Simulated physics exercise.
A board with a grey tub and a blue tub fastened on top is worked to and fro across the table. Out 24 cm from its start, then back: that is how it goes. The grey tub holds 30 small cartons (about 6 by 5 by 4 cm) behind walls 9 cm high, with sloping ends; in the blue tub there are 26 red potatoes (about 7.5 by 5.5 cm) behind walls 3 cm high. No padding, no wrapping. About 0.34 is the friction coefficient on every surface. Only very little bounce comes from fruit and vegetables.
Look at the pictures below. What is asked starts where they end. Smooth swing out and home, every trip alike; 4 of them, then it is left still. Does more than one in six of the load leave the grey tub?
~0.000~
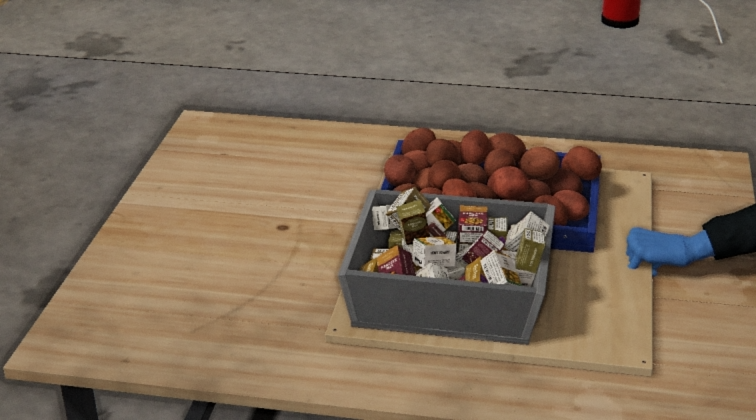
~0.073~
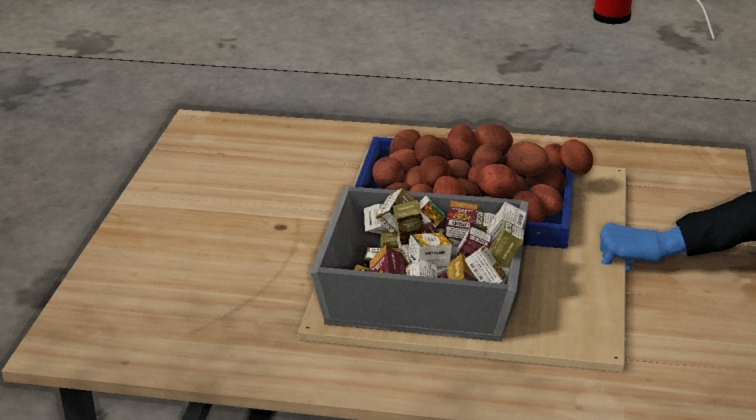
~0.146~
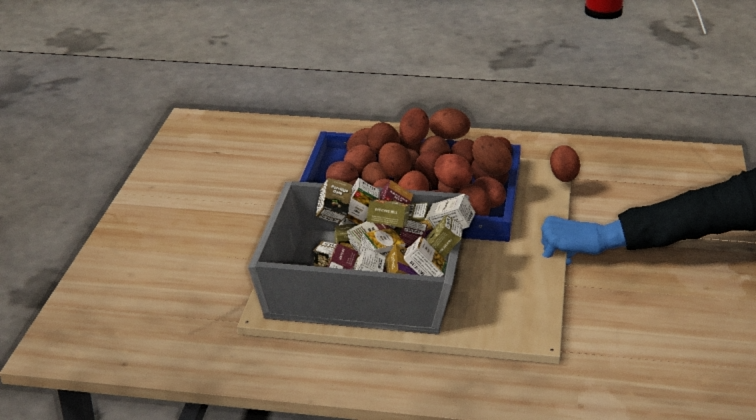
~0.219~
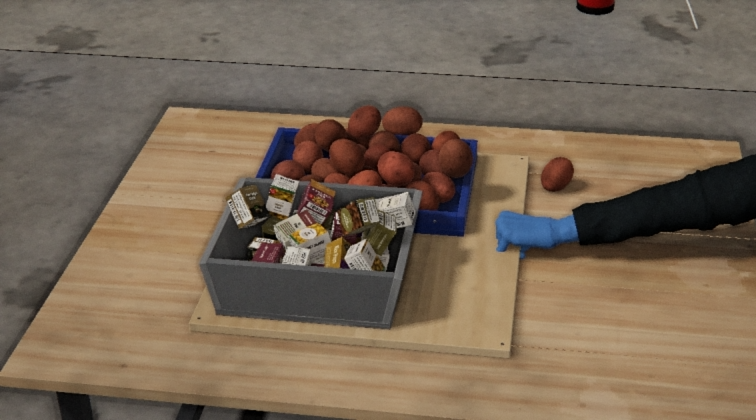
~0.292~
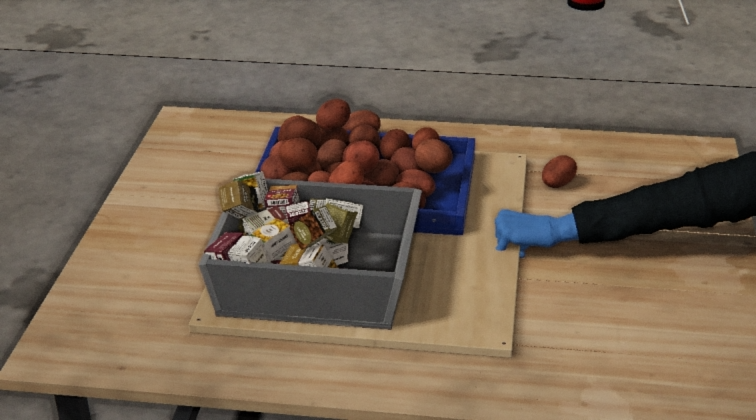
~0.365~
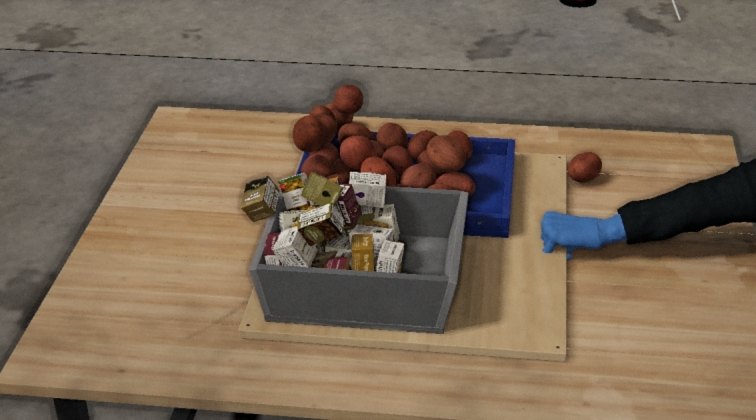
Yes.
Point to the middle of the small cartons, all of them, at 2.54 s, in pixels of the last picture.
The middle is around (471, 273).
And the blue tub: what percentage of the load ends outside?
I'd put the blue tub at some 70 per cent.
After 0.71 s, grey tub 25 in, 5 out and blue tub 19 in, 7 out.
After 1.15 s, grey tub 22 in, 8 out and blue tub 16 in, 10 out.
After 1.75 s, grey tub 20 in, 10 out and blue tub 9 in, 17 out.
When it is over (at 2.54 s), grey tub 18 in, 12 out and blue tub 8 in, 18 out. Asked share, 12 of 30, 40 per cent.
